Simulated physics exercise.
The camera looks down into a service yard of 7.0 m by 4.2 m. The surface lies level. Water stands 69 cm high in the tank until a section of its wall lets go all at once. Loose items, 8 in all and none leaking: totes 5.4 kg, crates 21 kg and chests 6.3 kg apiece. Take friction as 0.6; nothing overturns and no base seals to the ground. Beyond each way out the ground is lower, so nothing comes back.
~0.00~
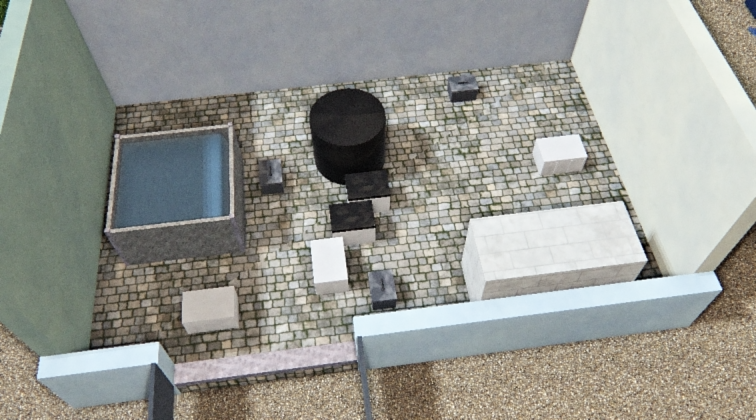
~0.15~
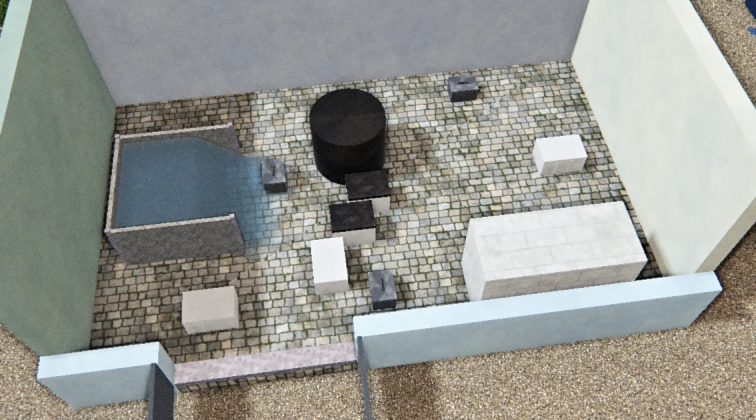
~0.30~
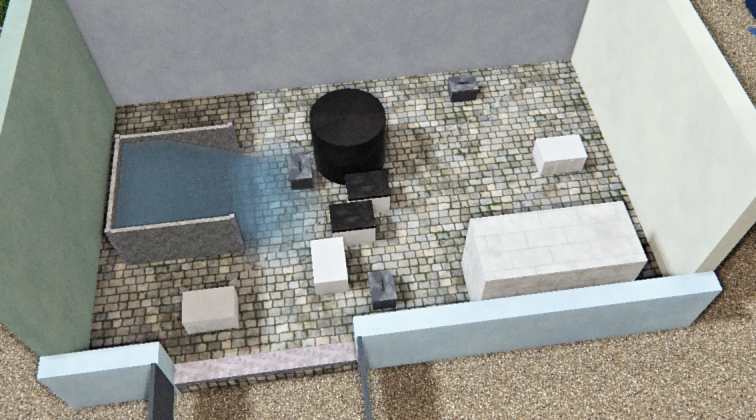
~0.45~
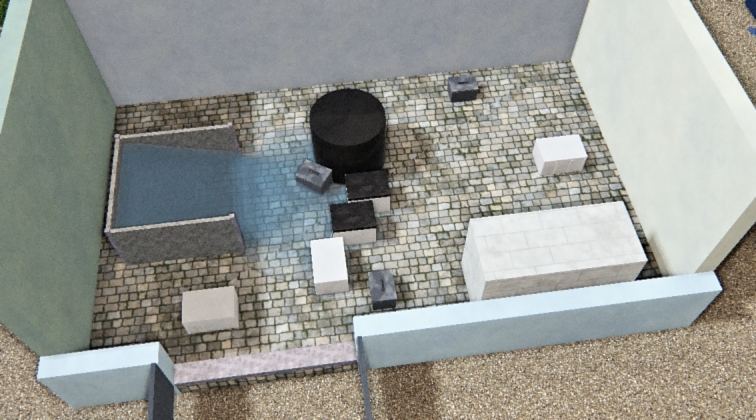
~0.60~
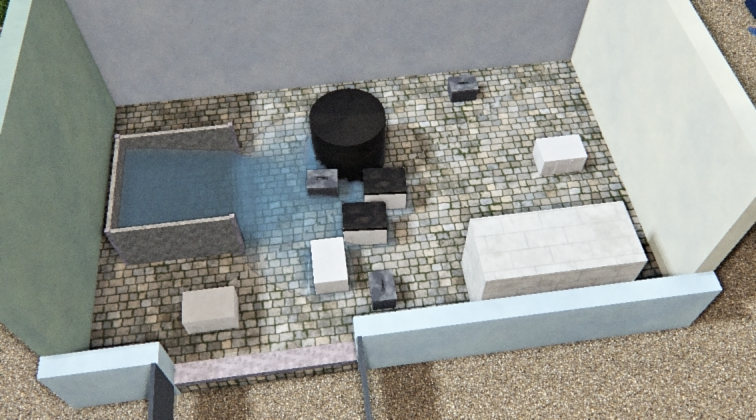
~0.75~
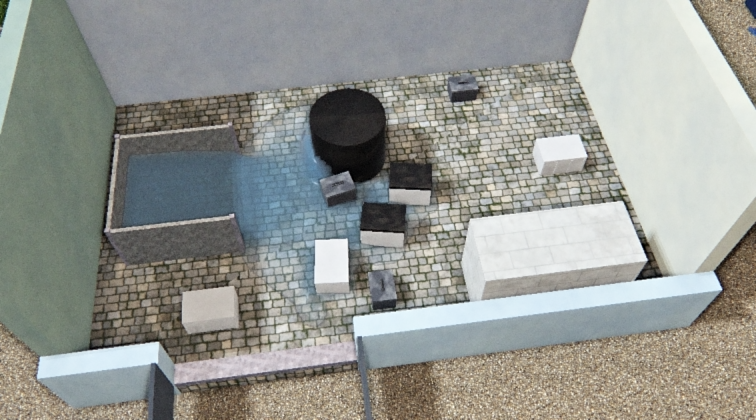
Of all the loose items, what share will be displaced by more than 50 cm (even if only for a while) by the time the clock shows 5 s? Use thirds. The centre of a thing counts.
It is two thirds or above.
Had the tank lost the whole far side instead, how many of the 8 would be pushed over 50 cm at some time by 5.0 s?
In that case 1 of them.
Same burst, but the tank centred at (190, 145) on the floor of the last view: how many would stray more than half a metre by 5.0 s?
Then 6.
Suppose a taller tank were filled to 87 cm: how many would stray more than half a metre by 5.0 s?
Then 7.
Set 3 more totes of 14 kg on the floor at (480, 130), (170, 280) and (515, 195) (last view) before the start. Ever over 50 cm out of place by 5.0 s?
In turn: Less, short of it, over.
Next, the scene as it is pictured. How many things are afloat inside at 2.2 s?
4 of them.
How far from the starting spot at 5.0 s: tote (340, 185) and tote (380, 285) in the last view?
In that order: 450 cm, 40 cm.
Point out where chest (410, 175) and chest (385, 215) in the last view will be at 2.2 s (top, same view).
Near (525, 130) and (545, 196).
After 1.1 s 3 of 8 are over 50 cm from their spots; 1 afloat.
After 2.2 s 5 of 8 are over 50 cm from their spots; 4 afloat.
After 3.5 s 6 of 8 are over 50 cm from their spots; 6 afloat.
After 5.0 s 5 of 8 are over 50 cm from their spots, and 6 have been at some point; 6 afloat.
